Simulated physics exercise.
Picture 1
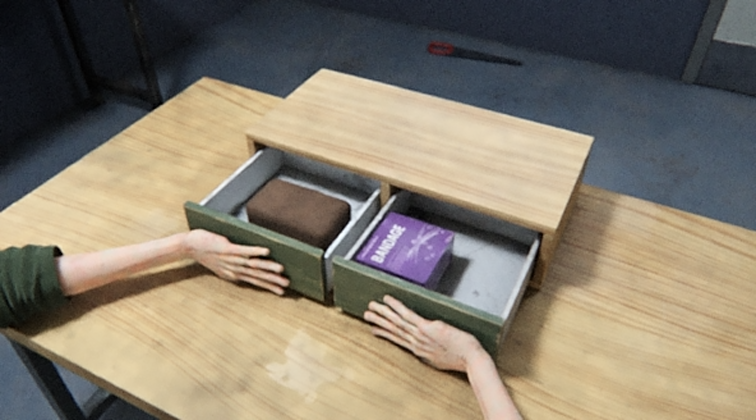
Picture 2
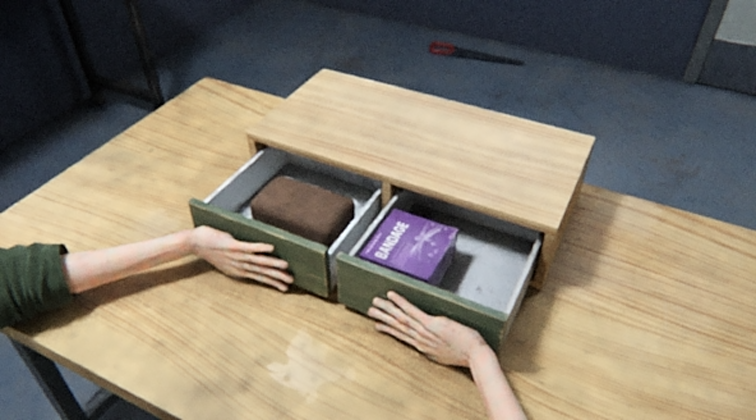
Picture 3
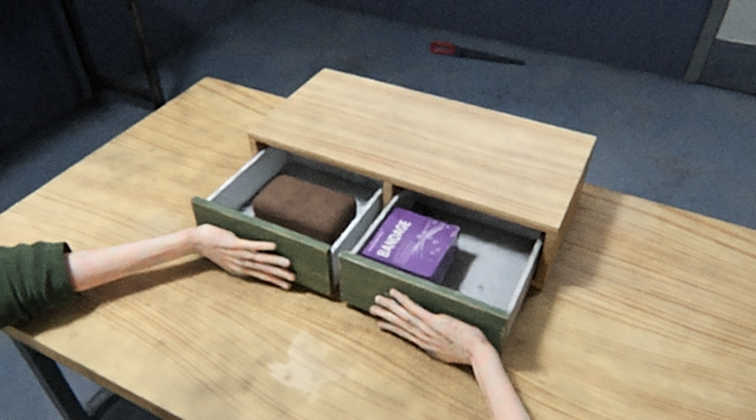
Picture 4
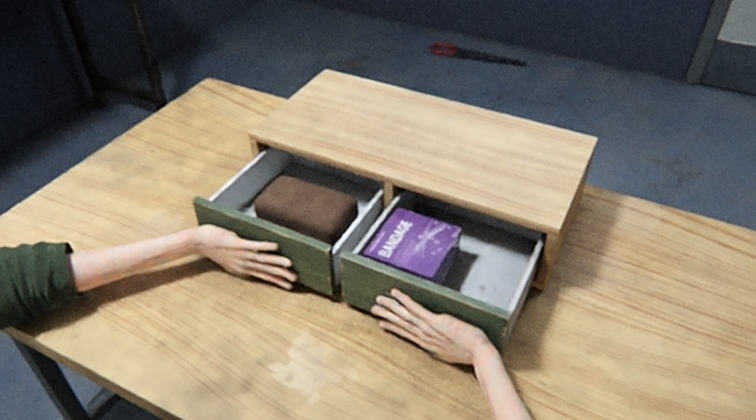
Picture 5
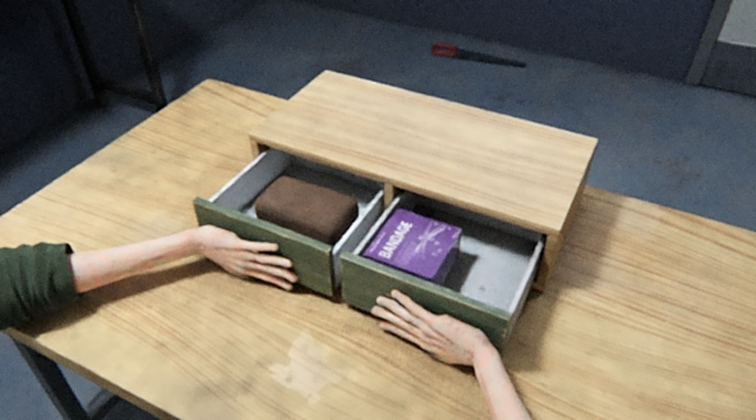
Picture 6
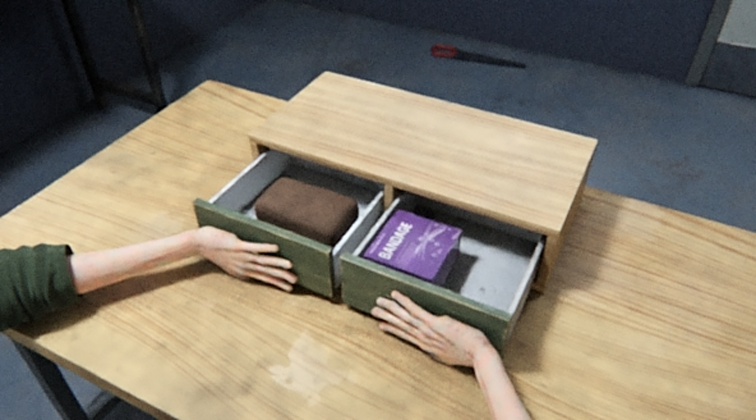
The video shows two hands resting on the green fronts of two open drawers in a wooden chest, a brown loaf in the left and a purple bandage box in the right, with everything staying almost still.
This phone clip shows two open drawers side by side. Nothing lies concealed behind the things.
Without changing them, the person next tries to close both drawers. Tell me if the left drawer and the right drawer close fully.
In the end the left drawer is most likely going to slide home; the right drawer is most likely going to slide home.
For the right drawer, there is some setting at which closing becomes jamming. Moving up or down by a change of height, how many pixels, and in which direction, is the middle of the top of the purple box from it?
Shift: Approx. 12 px, direction up.
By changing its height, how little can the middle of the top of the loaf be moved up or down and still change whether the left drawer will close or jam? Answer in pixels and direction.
Roughly 12 pixels up.
Then, 0.38 s on from there, left drawer starting in; right drawer starting in.
Then, 0.62 s on from there, left drawer about half in; right drawer about half in.
Then, 0.80 s on from there, left drawer nearly in; right drawer nearly in.
In the end, the left drawer shuts flush; the right drawer shuts flush.
